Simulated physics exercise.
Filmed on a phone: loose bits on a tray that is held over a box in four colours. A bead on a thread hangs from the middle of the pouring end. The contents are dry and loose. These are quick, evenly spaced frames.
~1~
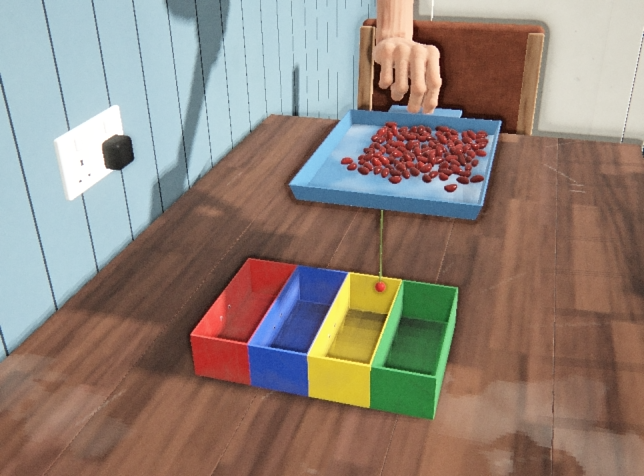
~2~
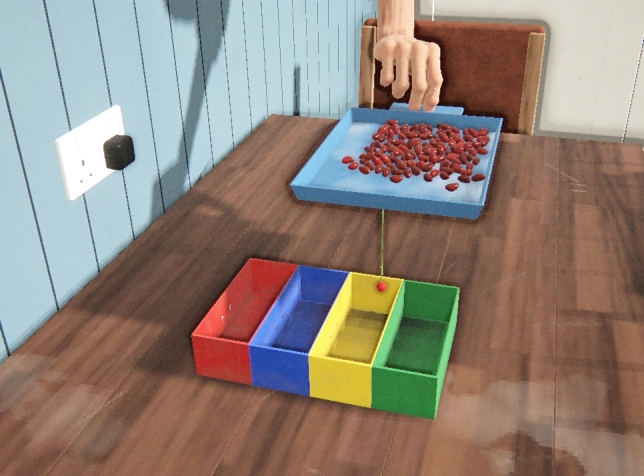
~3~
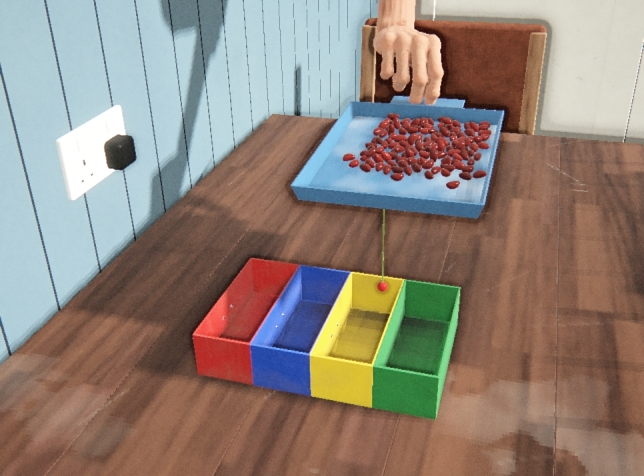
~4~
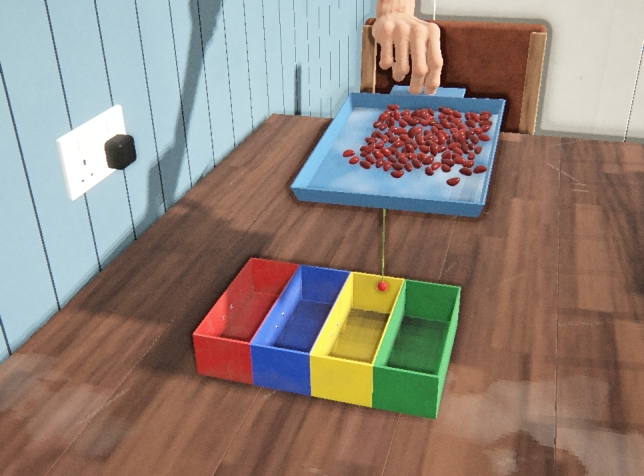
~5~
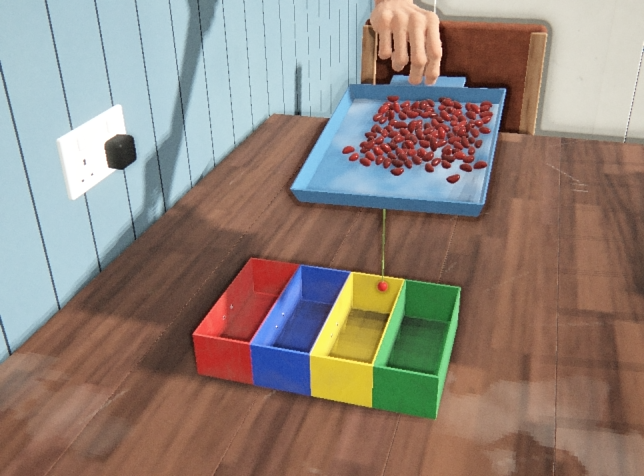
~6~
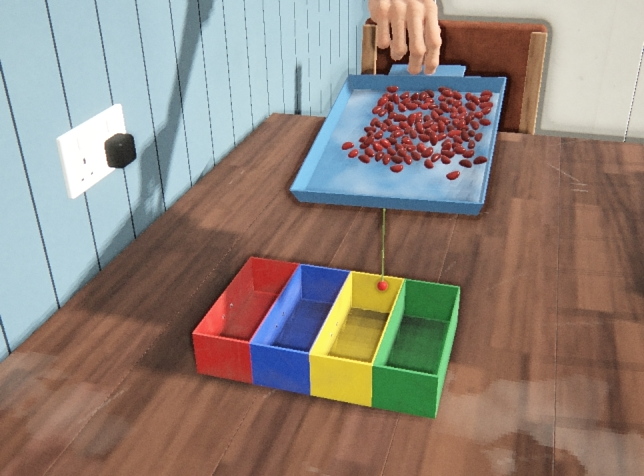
A hand at the far side of a dark wooden table, seen from slightly above beside a pale blue panelled wall with a socket, grips a blue tray of red kidney beans. In front sits an open box with red, blue, yellow and green cells from left to right, a red bead hanging on a thread above it. The hand gradually raises the tray's far edge, tilting it slightly towards the viewer, while the beans barely shift.
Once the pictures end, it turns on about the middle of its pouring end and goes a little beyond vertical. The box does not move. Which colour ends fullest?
It favours the blue compartment.
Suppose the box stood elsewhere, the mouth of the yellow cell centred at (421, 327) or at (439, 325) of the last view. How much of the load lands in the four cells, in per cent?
In turn 90 and 80 in a hundred.
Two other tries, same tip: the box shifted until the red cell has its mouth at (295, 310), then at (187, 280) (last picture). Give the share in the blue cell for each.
The first gives 30 %, the second 0 %.
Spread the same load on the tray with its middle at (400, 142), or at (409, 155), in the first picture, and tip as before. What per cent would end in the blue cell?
Roughly 50 per cent, and 50 per cent.
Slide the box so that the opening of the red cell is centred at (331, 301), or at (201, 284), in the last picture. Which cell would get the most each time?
One: The red cell. Two: That yellow cell.
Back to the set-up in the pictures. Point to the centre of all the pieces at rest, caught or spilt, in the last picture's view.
Roughly at (316, 354).
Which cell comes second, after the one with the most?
The runner-up: The cell in yellow.
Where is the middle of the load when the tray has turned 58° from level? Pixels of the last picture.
Close to (368, 178).
Shortly afterwards, tray tipped steeply; all but a few on the tray; only a few in the blue cell; only a few in the red cell; only a few falling or outside the box.
Next, tray tipped right over; near a quarter on the tray; near a third in the blue cell; near a quarter in the yellow cell; a little in the red cell; only a few in the green cell; near a quarter falling or outside the box.
Some moments later, tray tipped past a quarter turn; near half in the blue cell; near a quarter in the yellow cell; a little in the green cell; a little in the red cell; only a few falling or outside the box.
In the end, tray tipped past a quarter turn; near half in the blue cell; near a quarter in the yellow cell; a little in the green cell; a little in the red cell; only a few outside the box.
